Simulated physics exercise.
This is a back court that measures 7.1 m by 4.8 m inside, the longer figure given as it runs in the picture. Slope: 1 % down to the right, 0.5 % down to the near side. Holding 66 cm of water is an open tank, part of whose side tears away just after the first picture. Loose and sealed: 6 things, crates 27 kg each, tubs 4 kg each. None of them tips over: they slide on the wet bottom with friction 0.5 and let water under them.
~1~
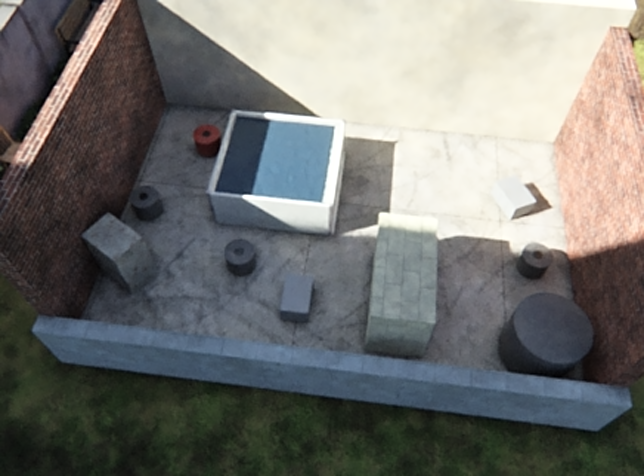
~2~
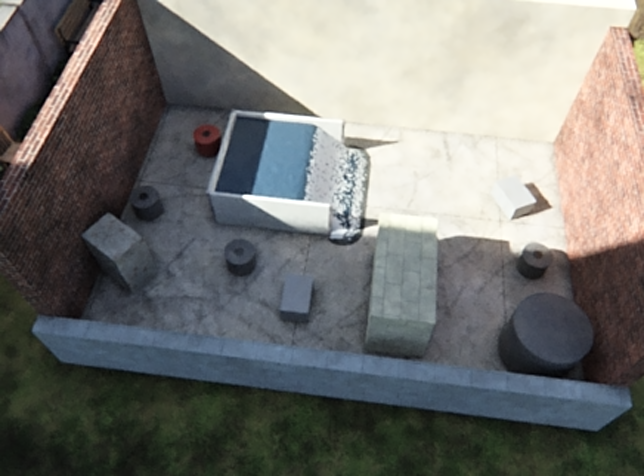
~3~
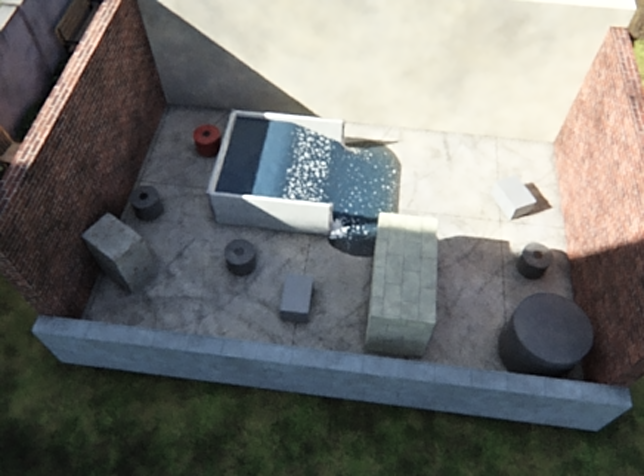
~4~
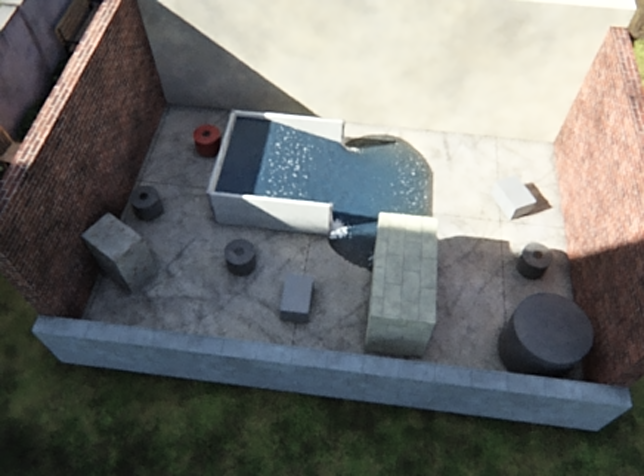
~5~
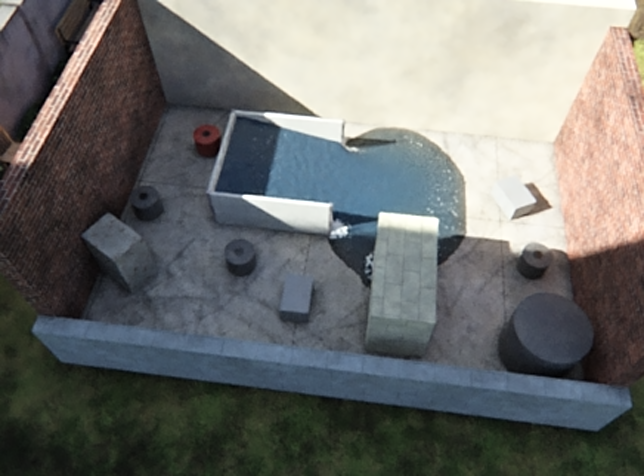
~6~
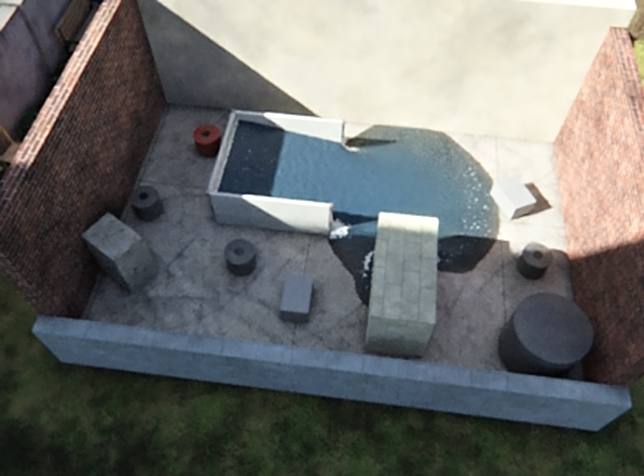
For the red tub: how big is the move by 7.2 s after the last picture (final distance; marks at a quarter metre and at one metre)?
It is set to remain close by.
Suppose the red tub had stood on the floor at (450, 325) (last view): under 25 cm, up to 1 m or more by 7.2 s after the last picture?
What happens is that it drifts a modest way.
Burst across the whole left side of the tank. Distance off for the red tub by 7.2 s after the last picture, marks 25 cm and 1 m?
Afterwards the red tub is carried a long way.
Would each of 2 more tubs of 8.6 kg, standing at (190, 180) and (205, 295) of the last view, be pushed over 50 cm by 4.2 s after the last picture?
Below the mark, below the mark.
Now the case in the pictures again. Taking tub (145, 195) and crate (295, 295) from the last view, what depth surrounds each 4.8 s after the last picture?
Roughly 0 and 4 cm.
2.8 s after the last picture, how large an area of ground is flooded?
The covered patch comes to about 20 m2.
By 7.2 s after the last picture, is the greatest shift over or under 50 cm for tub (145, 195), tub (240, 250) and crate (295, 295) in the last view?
The first never reached the threshold, the second topped the threshold, and the third never reached the threshold.
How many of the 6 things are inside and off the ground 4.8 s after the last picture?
Tally: 2 of them.
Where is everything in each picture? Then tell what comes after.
The red tub at (206, 134) rests on the ground; 3.1 m2 under water; 0 of 6 have shifted, in the first picture.
The red tub at (206, 134), on the bottom; water covers 4.1 m2; 0 of 6 have shifted, in the second picture.
The red tub at (206, 134) rests on the ground; water covers 5.3 m2; 0 of 6 have shifted, in the third picture.
The red tub at (206, 134), on the bottom; 6.9 m2 under water; 0 of 6 have shifted, in the fourth picture.
The red tub at (206, 134) rests on the ground; 8.4 m2 under water; 0 of 6 have shifted, in the fifth picture.
The red tub at (206, 134) rests on the ground; water covers 10.0 m2; 0 of 6 have shifted, in the sixth picture.
Then, 0.9 s after the last picture the red tub is near (206, 134), 0.0 m from its start, aground; 1 afloat.
Then, 2.8 s after the last picture the red tub is near (206, 134), 0.0 m from its start, aground; 2 afloat.
Then, 4.8 s after the last picture the red tub is near (206, 134), 0.0 m from its start, aground; 2 afloat.
Then, 7.2 s after the last picture the red tub is near (206, 134), 0.0 m from its start, aground; 2 afloat.
